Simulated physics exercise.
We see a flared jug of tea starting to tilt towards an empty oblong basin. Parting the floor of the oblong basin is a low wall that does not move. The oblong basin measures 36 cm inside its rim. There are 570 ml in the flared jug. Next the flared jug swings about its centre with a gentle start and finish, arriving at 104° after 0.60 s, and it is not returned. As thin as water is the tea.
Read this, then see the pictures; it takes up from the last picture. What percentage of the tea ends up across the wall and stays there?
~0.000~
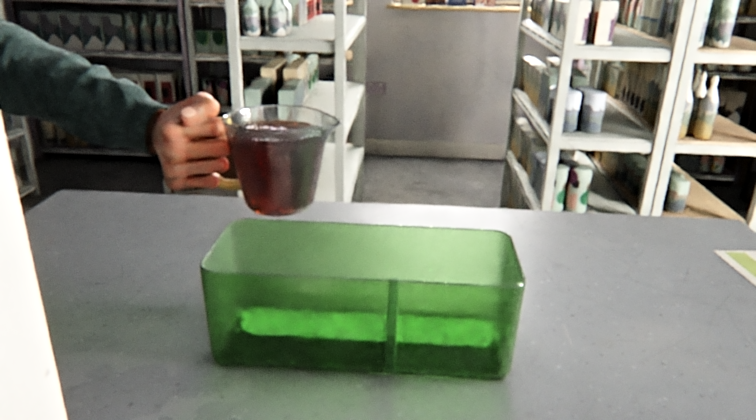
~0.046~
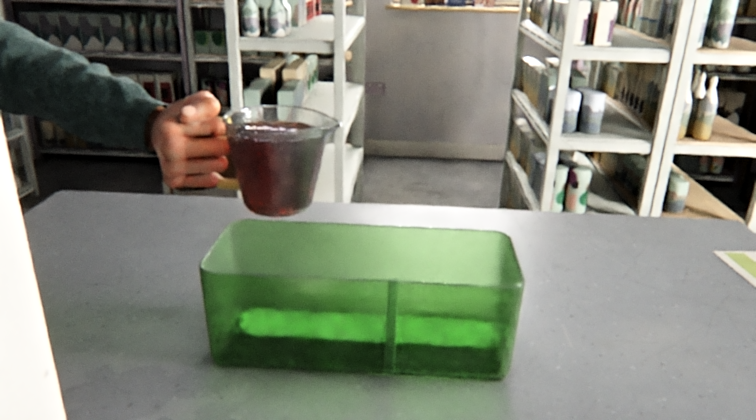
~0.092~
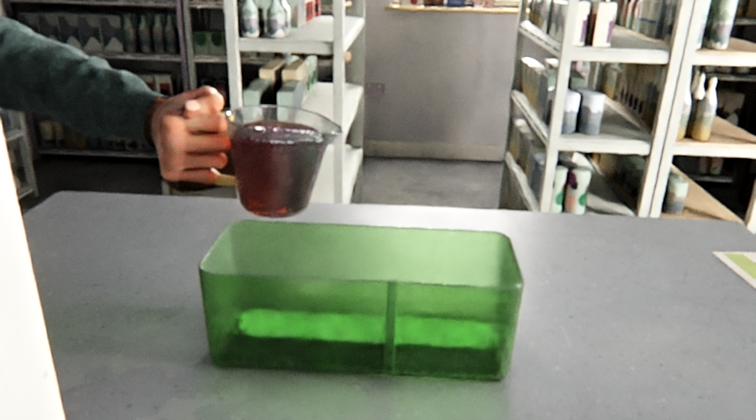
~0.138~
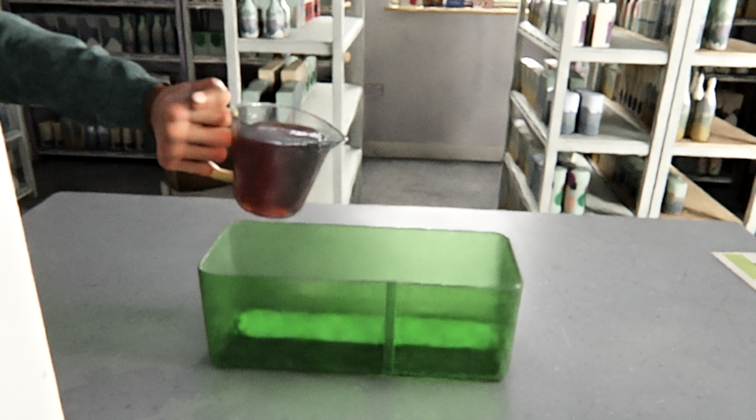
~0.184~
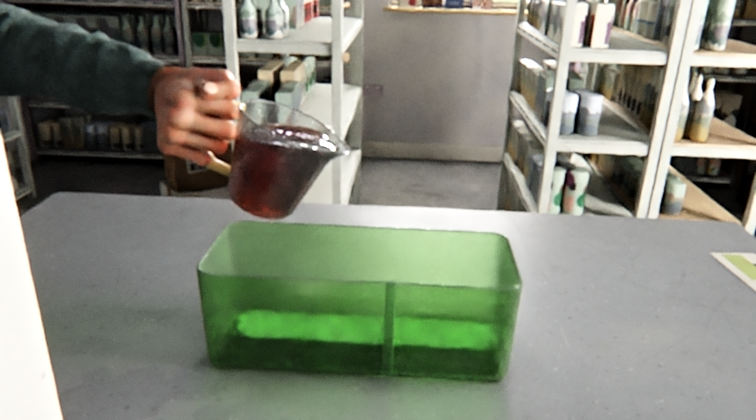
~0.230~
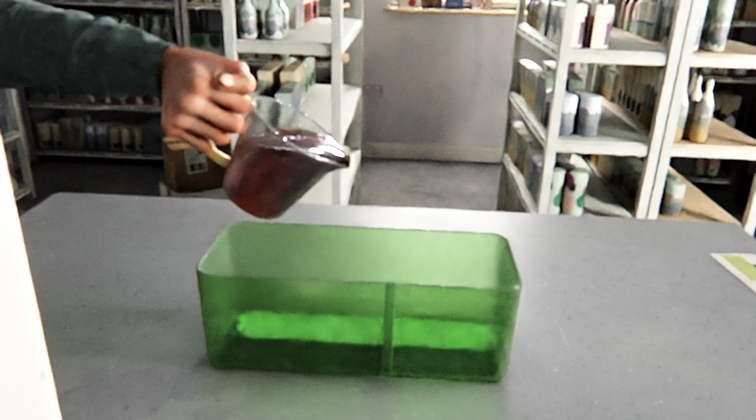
About 20 per cent.
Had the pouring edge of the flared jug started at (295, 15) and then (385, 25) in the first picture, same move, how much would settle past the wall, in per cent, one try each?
Try 1: Approx. 5 %; try 2: Approx. 90 %.
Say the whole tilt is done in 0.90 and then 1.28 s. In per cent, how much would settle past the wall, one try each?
Some 30 and 40 per cent, in that order.
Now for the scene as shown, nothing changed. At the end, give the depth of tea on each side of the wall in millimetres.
The left ends up at roughly 16 mm, with the right at roughly 6 mm.
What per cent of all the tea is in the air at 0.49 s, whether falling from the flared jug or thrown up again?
Roughly 22 percent.
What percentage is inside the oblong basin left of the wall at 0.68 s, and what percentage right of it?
Near 72 on the left, 18 on the right.
After 0.49 s the tilt is 96° and 40 per cent is still to pour, 24 is left of the wall and 14 right of it.
After 0.68 s the tilt is 104° and 5 per cent is still to pour, 72 is left of the wall and 18 right of it.
After 0.88 s the tilt is 104° and 0 per cent is still to pour, 79 is left of the wall and 19 right of it.
After 1.10 s the tilt is 104° and 0 per cent is still to pour, 79 is left of the wall and 20 right of it.
In the end 79 per cent lies left of the wall, 20 right of it and 1 outside.
